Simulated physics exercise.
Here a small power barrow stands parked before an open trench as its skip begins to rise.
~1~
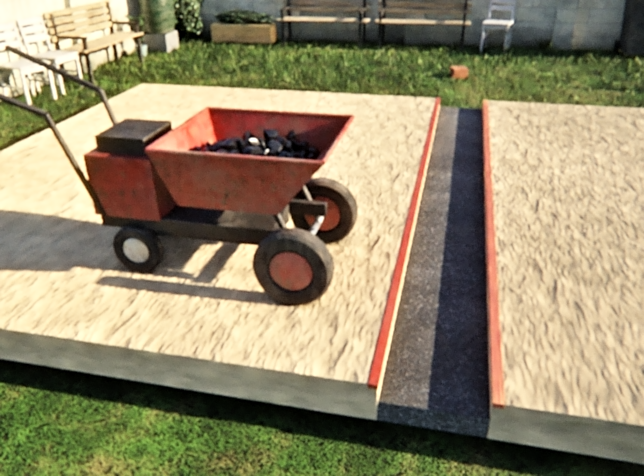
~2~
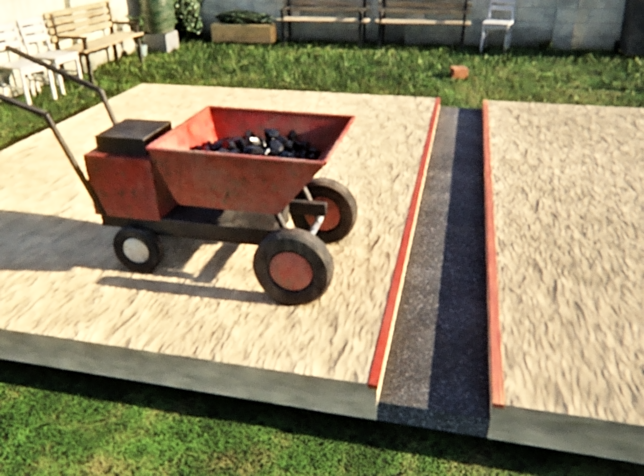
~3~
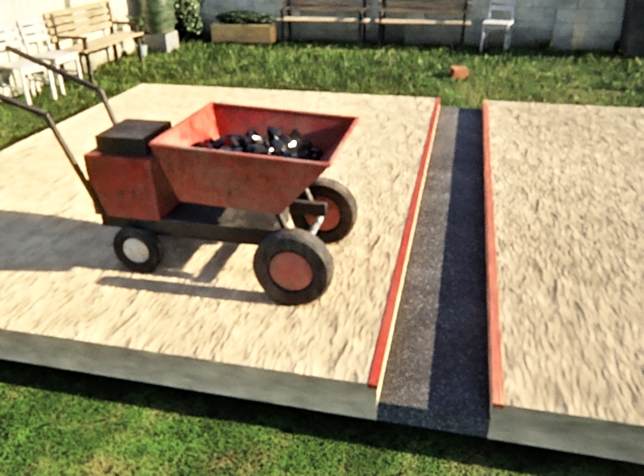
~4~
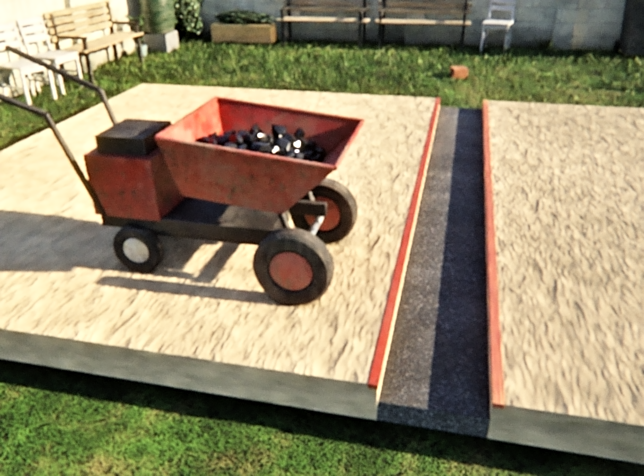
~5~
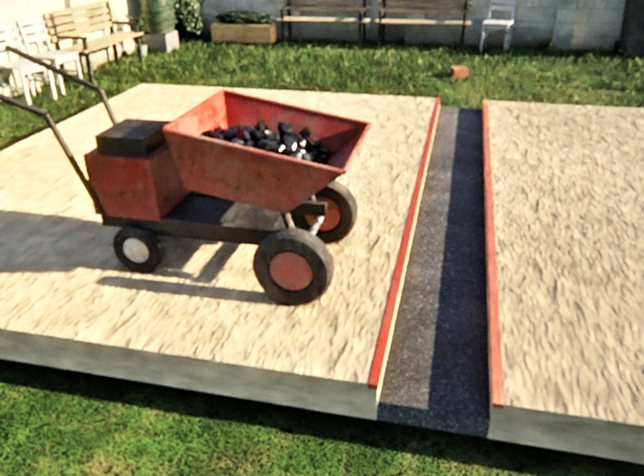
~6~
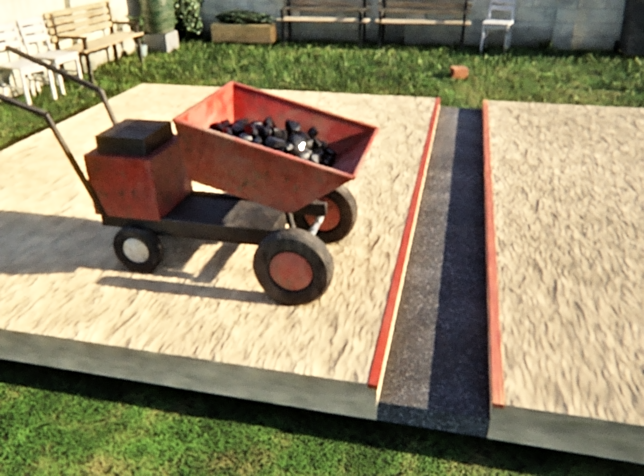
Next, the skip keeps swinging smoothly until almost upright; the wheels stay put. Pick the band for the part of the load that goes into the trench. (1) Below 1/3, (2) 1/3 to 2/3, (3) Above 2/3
Answer: 3.
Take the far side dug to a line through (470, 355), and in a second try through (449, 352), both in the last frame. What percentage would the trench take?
Roughly 70 % first, 50 % second.
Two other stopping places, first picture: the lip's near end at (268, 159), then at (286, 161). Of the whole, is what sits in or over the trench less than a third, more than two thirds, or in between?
Spot 1: More than two thirds. Spot 2: Over two thirds.
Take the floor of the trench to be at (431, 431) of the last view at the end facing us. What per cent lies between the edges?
The share would be around 100 per cent.
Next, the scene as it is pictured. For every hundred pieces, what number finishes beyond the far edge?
Share: Near 10 %.
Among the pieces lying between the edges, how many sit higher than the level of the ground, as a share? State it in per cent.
Roughly 25 %.
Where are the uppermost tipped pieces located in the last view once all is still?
Top, approx.: (474, 270).
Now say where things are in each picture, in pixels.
The first frame shows lip of the skip at (323, 163), level; top of the load at (236, 156), lumps of coal; first edge of the trench at (383, 343); far edge at (497, 359), the trench over half as wide as the skip, and shallow for its width.
The second frame shows lip of the skip at (324, 164), level; top of the load at (237, 155).
The third frame shows lip of the skip at (328, 166), tipped barely; top of the load at (240, 153).
The fourth frame shows lip of the skip at (335, 168), tipped a little; top of the load at (244, 150).
The fifth frame shows lip of the skip at (343, 173), tipped a little; top of the load at (250, 146).
The sixth frame shows lip of the skip at (353, 178), tipped a little; top of the load at (241, 140); first edge of the trench at (383, 343); far edge at (497, 359).
Soon, skip tipped steeply; all in the skip.
A while on, skip tipped right over; most in the skip; a small part in or heaped over the trench; a stray few falling.
Towards the end, skip tipped right over; a small part in the skip; most in or heaped over the trench; a small part beyond it.
Finally, skip tipped right over; nearly all in or heaped over the trench; a small part beyond it.
